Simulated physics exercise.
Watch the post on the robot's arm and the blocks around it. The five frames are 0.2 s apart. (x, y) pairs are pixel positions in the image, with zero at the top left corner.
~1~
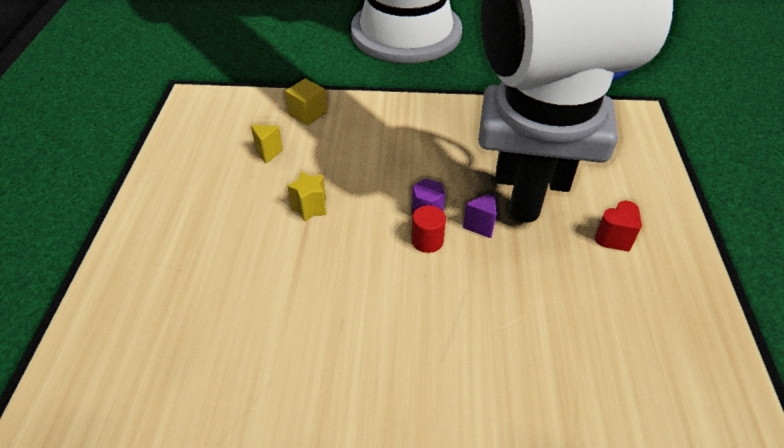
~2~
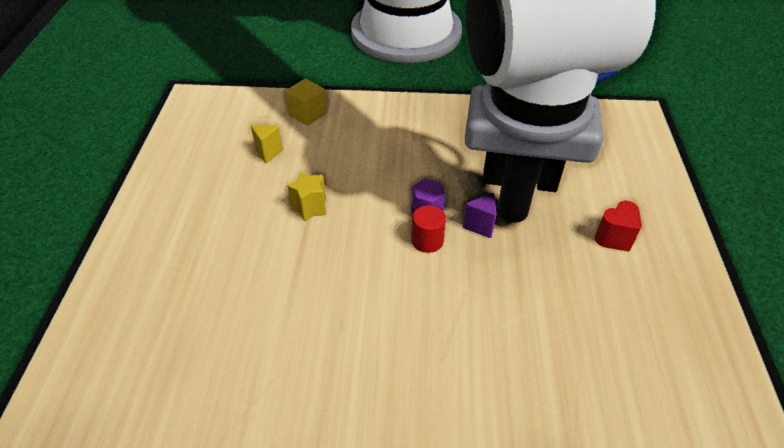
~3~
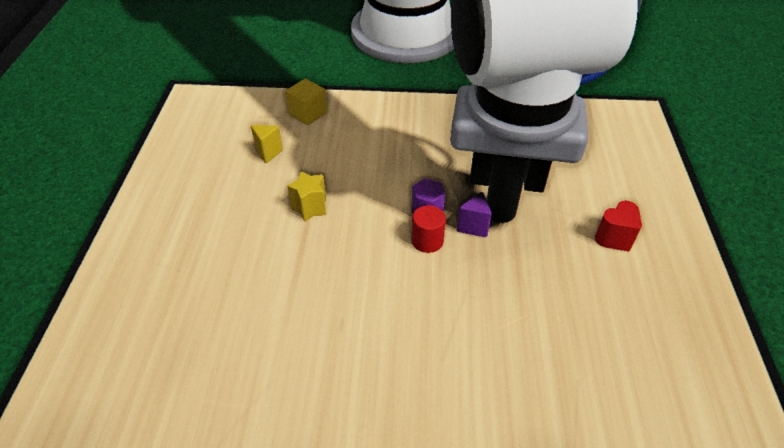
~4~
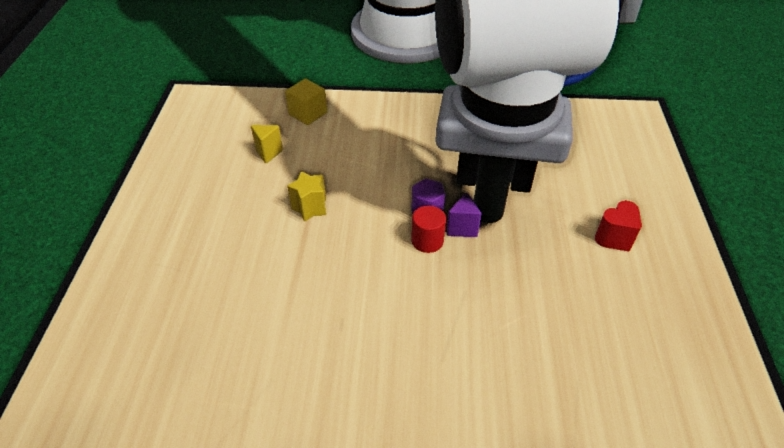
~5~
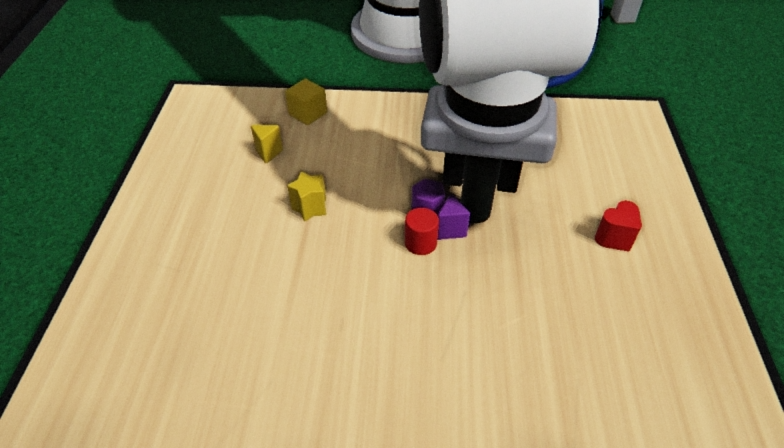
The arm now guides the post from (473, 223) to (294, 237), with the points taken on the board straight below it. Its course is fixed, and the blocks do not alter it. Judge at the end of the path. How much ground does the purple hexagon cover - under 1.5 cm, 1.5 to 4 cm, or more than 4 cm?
From 1.5 to 4 cm.
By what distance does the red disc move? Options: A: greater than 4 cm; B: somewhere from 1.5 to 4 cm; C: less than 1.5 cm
B.
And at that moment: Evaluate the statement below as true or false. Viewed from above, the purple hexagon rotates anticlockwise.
False - the claim does not hold.
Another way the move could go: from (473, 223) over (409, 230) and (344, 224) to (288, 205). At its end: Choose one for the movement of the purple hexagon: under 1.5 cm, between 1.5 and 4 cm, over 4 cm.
Travel: 1.5-4 cm.
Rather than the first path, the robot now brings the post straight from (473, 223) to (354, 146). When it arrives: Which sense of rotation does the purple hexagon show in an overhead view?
From above, it turns counterclockwise.
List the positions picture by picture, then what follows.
Post tip (524, 212); block tops, yellow star-shaped block (307, 183); red disc (429, 216); purple hexagon (429, 189); purple triangle (485, 202), in the first picture.
Post (512, 212); blocks unchanged, in the second picture.
Post (500, 212); purple triangle (478, 203), in the third picture.
Post (488, 212); purple triangle (466, 205), in the fourth picture.
Post (475, 212); yellow star-shaped block (307, 183); red disc (422, 219); purple hexagon (429, 189); purple triangle (453, 207), in the fifth picture.
The first path, step by step. One third of the way, post (414, 218); red disc (403, 231); purple hexagon (401, 184), turned 75° clockwise; purple triangle (431, 224), turned 60° anticlockwise.
Two thirds of the way, post (354, 224); red disc (404, 231); purple hexagon (398, 183), turned 95° clockwise; purple triangle (431, 224), turned 60° anticlockwise.
At the end, post (292, 227); yellow star-shaped block in place; red disc (404, 231); purple hexagon (398, 183), turned 95° clockwise; purple triangle (431, 224), turned 60° anticlockwise.
